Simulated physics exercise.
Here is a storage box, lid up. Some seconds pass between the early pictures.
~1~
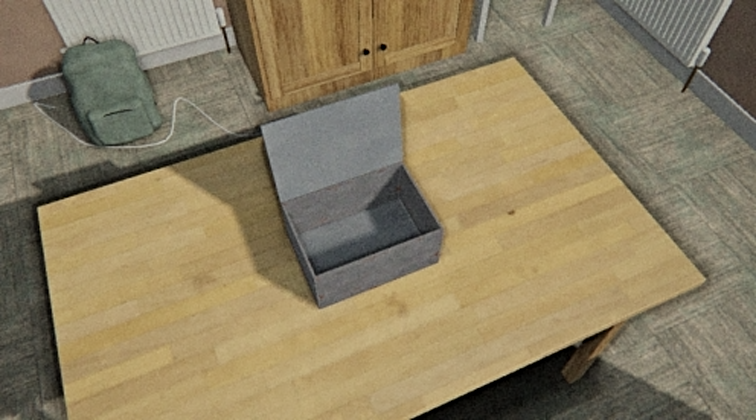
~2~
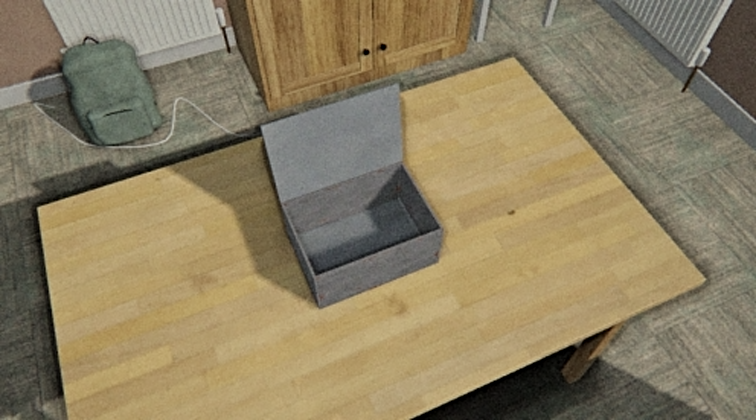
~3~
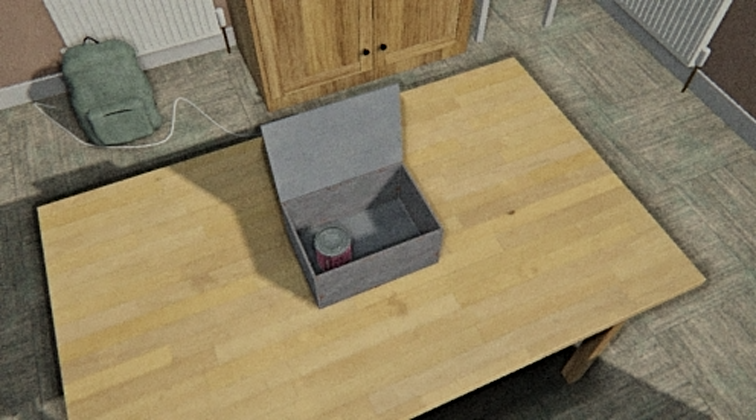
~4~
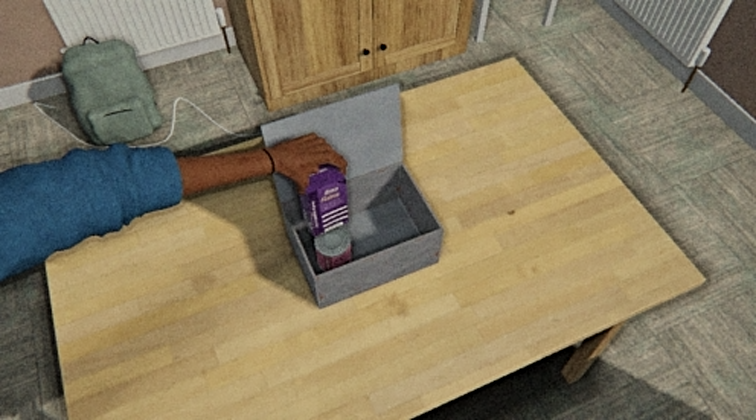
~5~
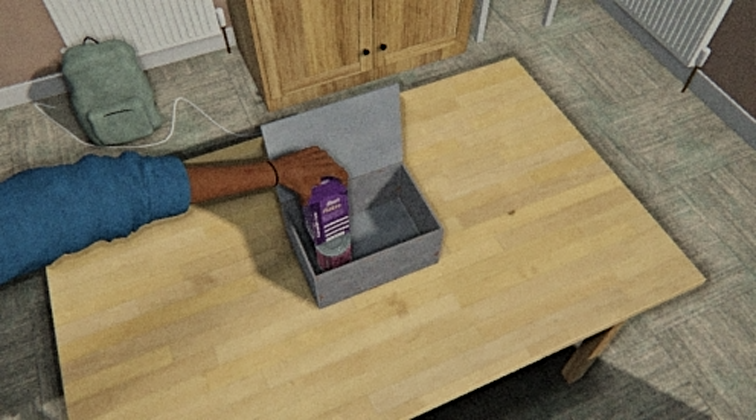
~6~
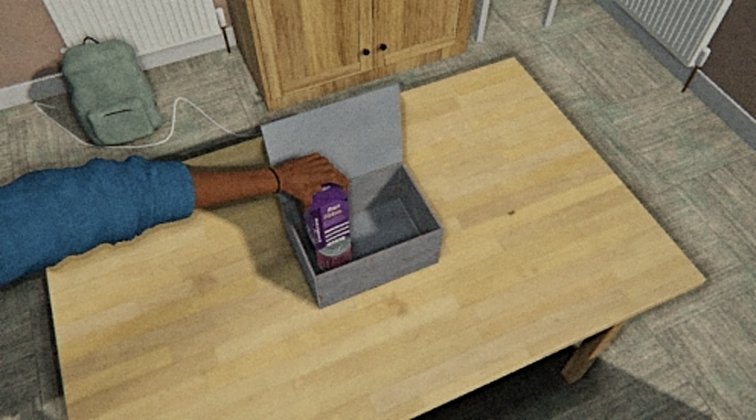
The clip opens on an empty grey storage box with its lid raised on a wooden table, and then a pink tin is seen inside it. A hand reaches in from the left with a purple carton and lowers it a short way into the box beside the tin, still gripping it.
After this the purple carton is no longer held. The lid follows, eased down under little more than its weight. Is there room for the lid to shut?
Here the lid is held up.
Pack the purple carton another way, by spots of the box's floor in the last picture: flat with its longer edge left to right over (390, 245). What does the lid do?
Then it shuts flat.
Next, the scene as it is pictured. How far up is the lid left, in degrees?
Some 60° above the rim.
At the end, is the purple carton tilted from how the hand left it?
The purple carton keeps its pose.
Then, 1.20 s on from there, lid starting down.
Then, 1.50 s on from there, lid 71° above the rim.
Then, 3.20 s on from there, lid 60° above the rim.
In the end, lid 60° above the rim; both unmoved. At the end, from the last picture's camera, purple carton near (327, 216).
